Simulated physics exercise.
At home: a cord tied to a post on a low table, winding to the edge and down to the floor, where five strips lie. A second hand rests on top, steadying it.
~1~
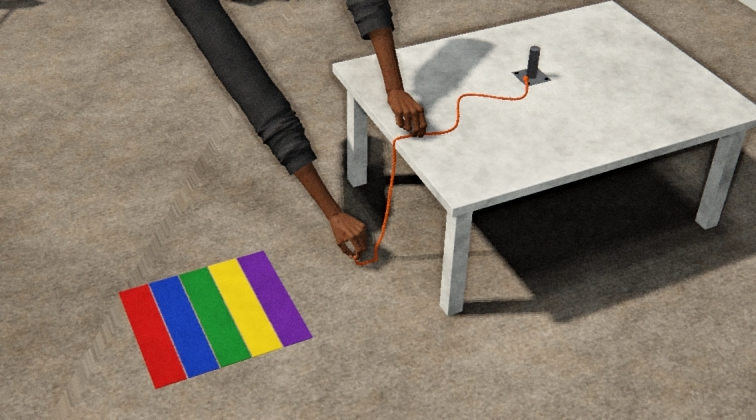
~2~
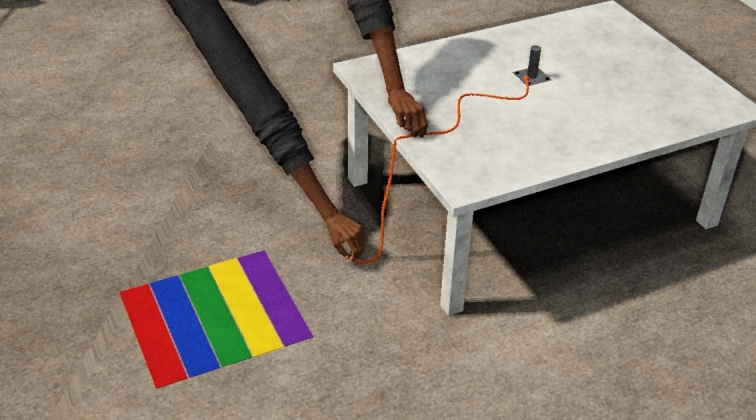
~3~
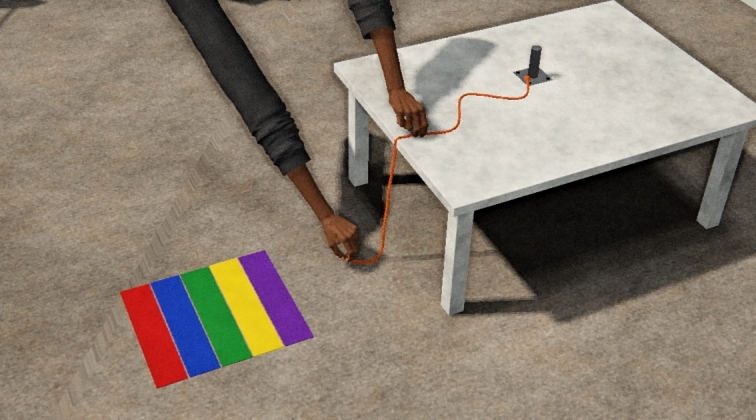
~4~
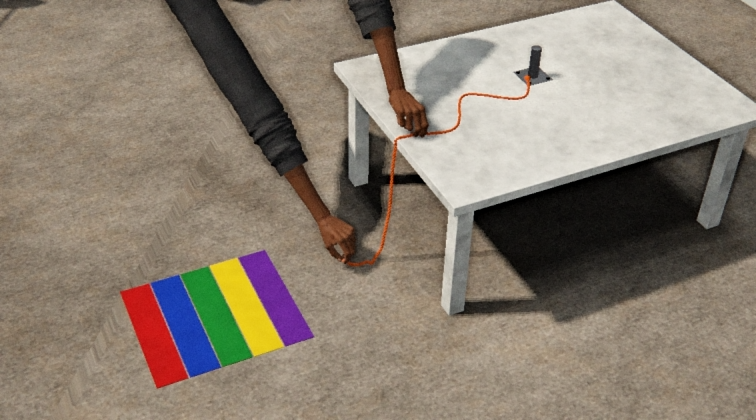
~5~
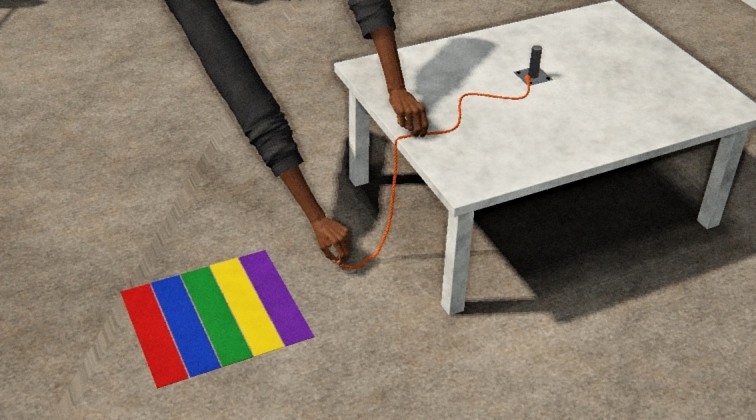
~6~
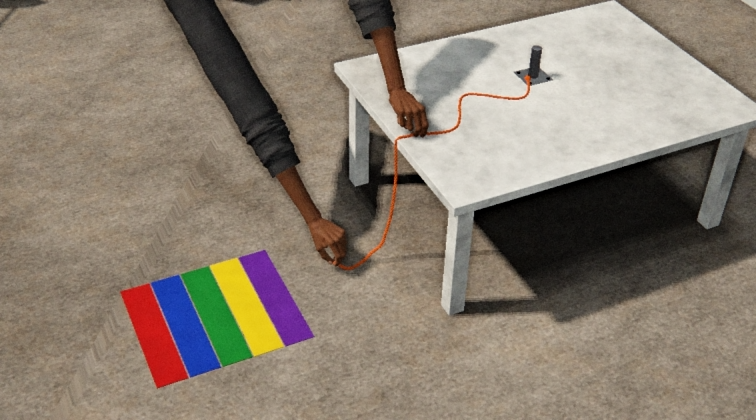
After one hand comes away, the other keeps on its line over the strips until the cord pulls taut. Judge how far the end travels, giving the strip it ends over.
It ends over the green strip.
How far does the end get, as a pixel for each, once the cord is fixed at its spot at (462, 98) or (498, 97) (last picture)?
I'd say about (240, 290) for the first and about (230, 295) for the second.
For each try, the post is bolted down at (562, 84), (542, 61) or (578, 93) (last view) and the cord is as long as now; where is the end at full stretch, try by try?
Close to (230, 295), (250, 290) and (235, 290) in that order.
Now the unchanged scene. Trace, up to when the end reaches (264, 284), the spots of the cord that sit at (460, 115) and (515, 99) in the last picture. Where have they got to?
About (421, 120), and the other about (490, 92).
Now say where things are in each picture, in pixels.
The first picture shows end (355, 257); purple (290, 325); yellow (259, 335); green (228, 345); blue (196, 355); red (164, 365).
The second picture shows end (351, 258); cord through (527, 93) (468, 95) (455, 127) (396, 142) (387, 196) (381, 248).
The third picture shows end (347, 259).
The fourth picture shows end (343, 260); cord through (528, 92) (469, 94) (456, 127) (397, 141) (391, 195) (381, 248).
The fifth picture shows end (338, 262).
The sixth picture shows end (334, 263); cord through (528, 92) (469, 94) (456, 127) (397, 141) (394, 194) (379, 248).
Early on, end near (264, 284); over purple.
Midway, end near (229, 295); over yellow.
At the end of the slack, end near (208, 301); over green. Over green.
